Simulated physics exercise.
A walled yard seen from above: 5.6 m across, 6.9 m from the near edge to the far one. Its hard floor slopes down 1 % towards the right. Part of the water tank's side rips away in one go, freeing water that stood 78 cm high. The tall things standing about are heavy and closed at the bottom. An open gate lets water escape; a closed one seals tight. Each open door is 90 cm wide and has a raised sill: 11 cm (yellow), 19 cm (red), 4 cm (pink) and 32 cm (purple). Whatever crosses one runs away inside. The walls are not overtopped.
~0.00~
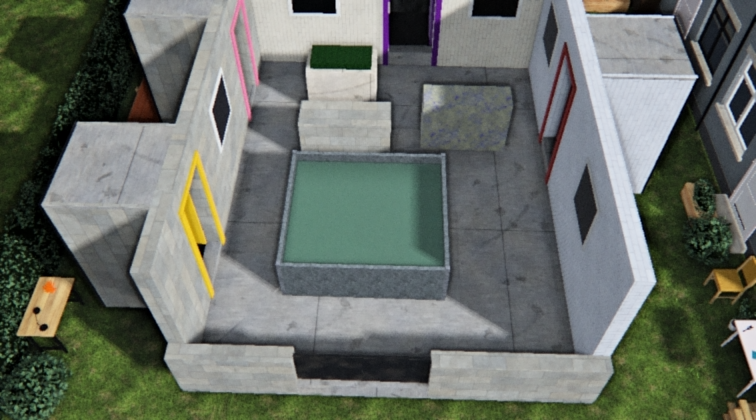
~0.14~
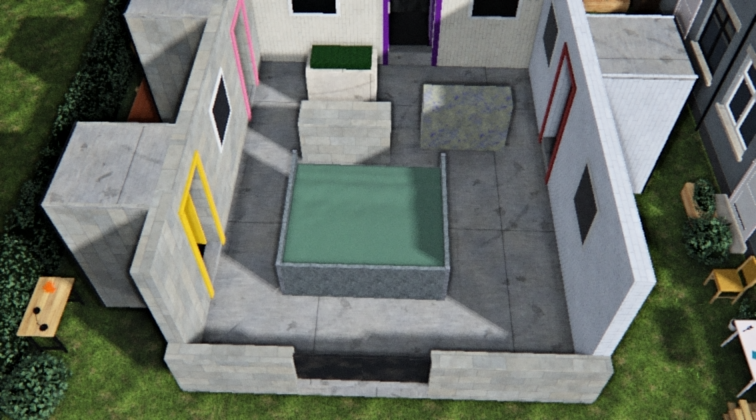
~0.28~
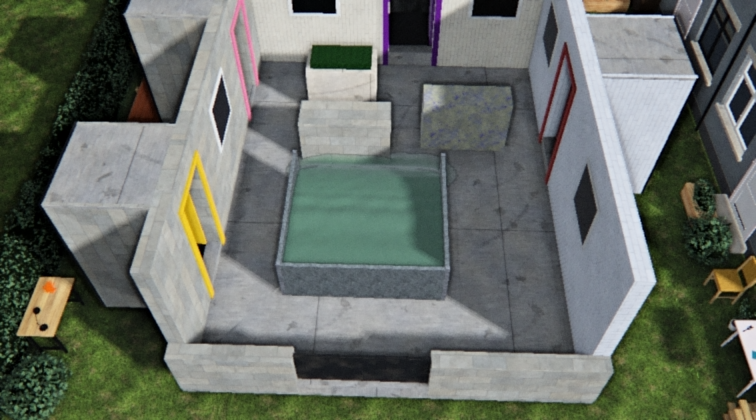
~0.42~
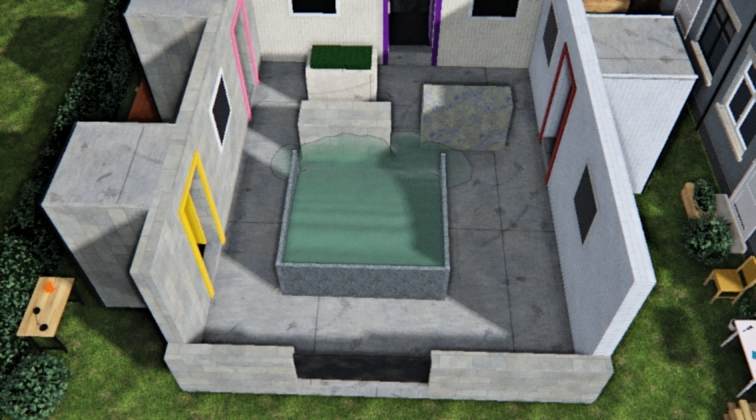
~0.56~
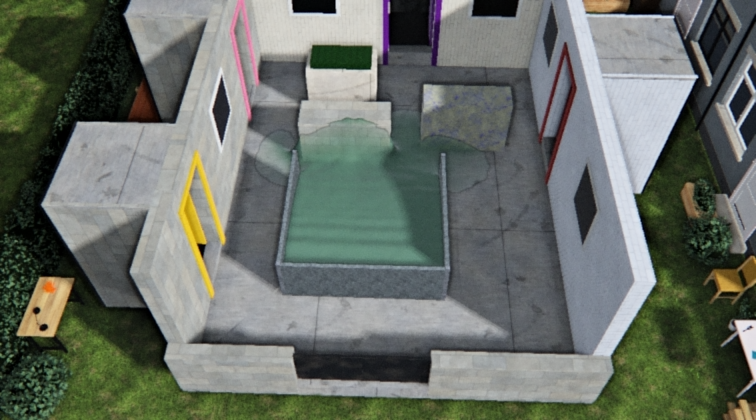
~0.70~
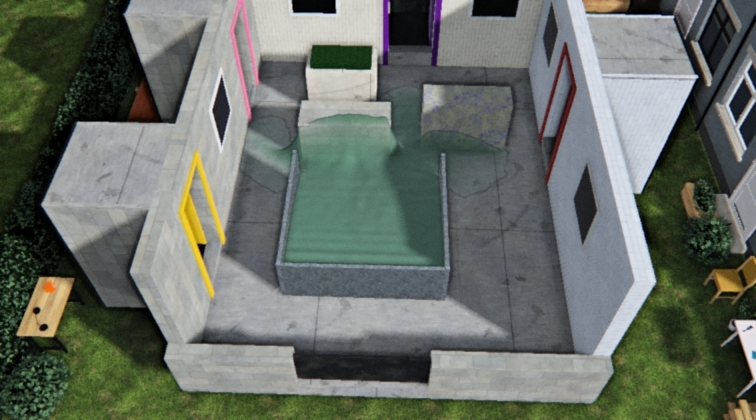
Green water pouring from the far side of a square tank in a walled concrete yard, spreading around the nearby blocks.
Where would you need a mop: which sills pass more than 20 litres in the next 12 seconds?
The water let in: At the yellow door it stays under the limit; at the red door it goes over the limit; at the pink door it exceeds the limit; at the purple door it stays under the limit.
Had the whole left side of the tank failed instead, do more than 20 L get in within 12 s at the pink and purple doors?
Against that limit: Pink over, purple under.
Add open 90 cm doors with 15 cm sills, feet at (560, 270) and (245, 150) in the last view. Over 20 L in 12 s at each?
In turn: Not over, over.
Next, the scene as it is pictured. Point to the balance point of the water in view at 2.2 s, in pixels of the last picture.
At about (379, 184).
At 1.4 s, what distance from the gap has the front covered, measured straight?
Roughly 4.0 m.
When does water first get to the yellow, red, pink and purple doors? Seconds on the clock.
Yellow 1.6 s, red 1.0 s, pink 0.9 s, purple 0.9 s.
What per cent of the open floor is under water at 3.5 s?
Some 85 per cent of it.
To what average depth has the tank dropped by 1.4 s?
Some 44 cm.
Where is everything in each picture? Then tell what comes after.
The first frame shows the water tank at (366, 210) is whole and still, 78 cm deep.
In the second frame, the front is at a hidden place, 1.3 m from the gap on the water tank's far side; 0.6 m2 of floor is under water; 78 cm left at the back of the water tank.
In the third frame, the front is at (450, 171), 1.5 m from the gap on the water tank's far side; 1.7 m2 of floor is under water; 78 cm left at the back of the water tank.
In the fourth frame, water pours out on the water tank's far side and has run 1.9 m, to (459, 154); typically 19 cm deep outside, 77 cm at the water tank's back.
In the fifth frame, the front is at (481, 152), 2.3 m from the gap on the water tank's far side; 3.6 m2 of floor is under water; 70 cm left at the back of the water tank.
In the sixth frame, the front is at (414, 90), 2.8 m from the gap on the water tank's far side; 4.6 m2 of floor is under water; 65 cm left at the back of the water tank.
After 1.4 s water covers 35 % of the floor and is deepest (56 cm) near (329, 167); yellow door not reached, red door 17 cm at the sill, 0 L in, pink door 8 cm at the sill, 0 L in, purple door 32 cm at the sill, 0 L in.
After 2.2 s water covers 60 % of the floor and is deepest (44 cm) near (545, 173); yellow door 5 cm at the sill, 0 L in, red door 23 cm at the sill, 92 L in, pink door 9 cm at the sill, 8 L in, purple door 28 cm at the sill, 1 L in.
After 3.5 s water covers 85 % of the floor and is deepest (28 cm) near (545, 173); yellow door 4 cm at the sill, 0 L in, red door 24 cm at the sill, 191 L in, pink door 12 cm at the sill, 20 L in, purple door 18 cm at the sill, 3 L in.
After 7.0 s water covers 95 % of the floor and is deepest (22 cm) near (534, 105); yellow door 3 cm at the sill, 0 L in, red door 15 cm at the sill, 212 L in, pink door 9 cm at the sill, 124 L in, purple door 18 cm at the sill, 3 L in.
After 12.0 s water covers 100 % of the floor and is deepest (18 cm) near (541, 282); yellow door 11 cm at the sill, 1 L in, red door 13 cm at the sill, 213 L in, pink door 10 cm at the sill, 207 L in, purple door 10 cm at the sill, 3 L in.
